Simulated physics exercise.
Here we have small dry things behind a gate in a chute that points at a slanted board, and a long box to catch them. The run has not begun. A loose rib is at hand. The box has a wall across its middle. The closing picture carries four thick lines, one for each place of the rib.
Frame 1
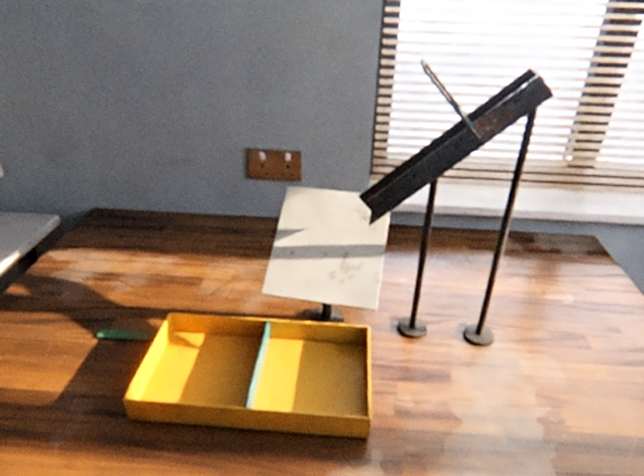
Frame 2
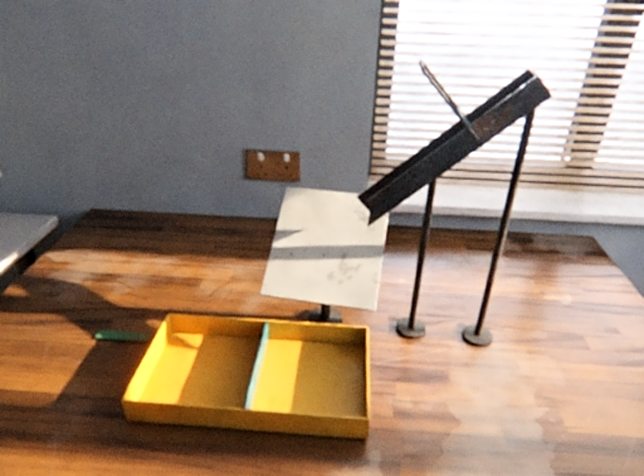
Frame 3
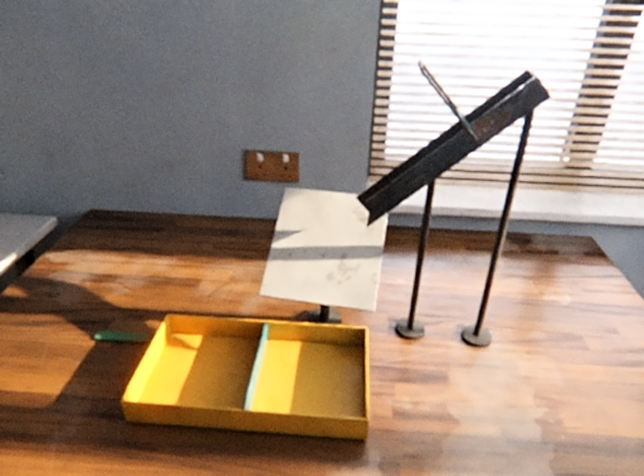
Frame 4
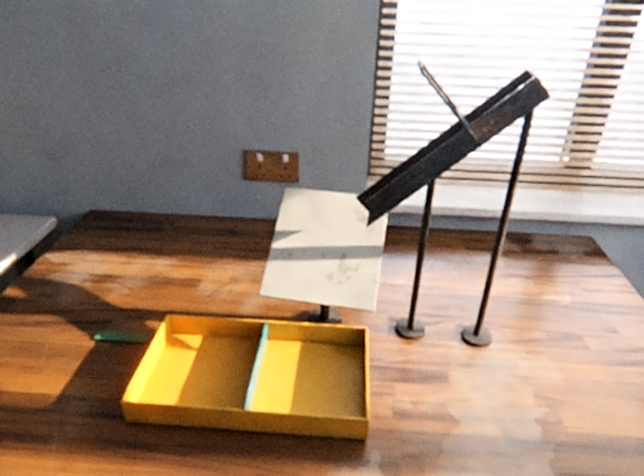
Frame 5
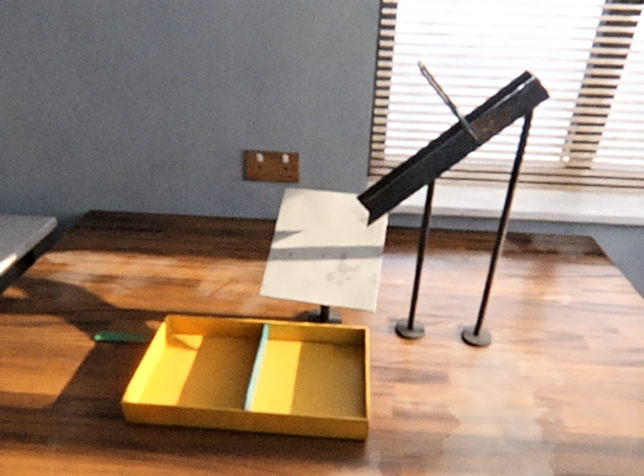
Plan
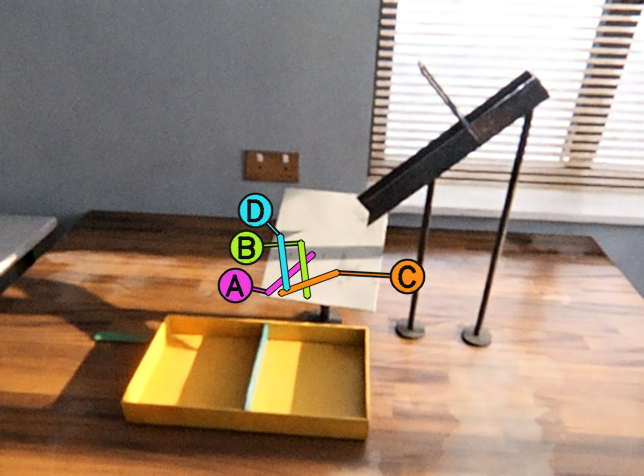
A shallow yellow box with a pale blue-green divider sits at the front of a sunlit wooden tabletop, seen from slightly above, with a grey wall and slatted blinds behind. Behind it stands a tilted white board, and to the right a dark chute slopes down leftward on two thin black stands, while a small green strip lies at left. Nothing on the table moves, and only the view shifts very slightly.
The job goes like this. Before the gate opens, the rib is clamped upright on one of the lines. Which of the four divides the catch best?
I would pick line A.
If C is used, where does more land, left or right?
Left.
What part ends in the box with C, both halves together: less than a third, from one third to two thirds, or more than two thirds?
Line C gives more than two thirds.
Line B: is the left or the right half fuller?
The right half.
On the marked copy, line A from (312, 254) to (268, 292); line B from (301, 243) to (307, 295); line C from (336, 272) to (281, 293); line D from (280, 236) to (286, 288).
For line A, of what is caught, roughly two thirds in the left half, roughly a third in the right.
For line B, of what is caught, about a tenth in the left half, almost all in the right.
For line C, of what is caught, almost all in the left half, just a few in the right.
For line D, of what is caught, about a tenth in the left half, almost all in the right.
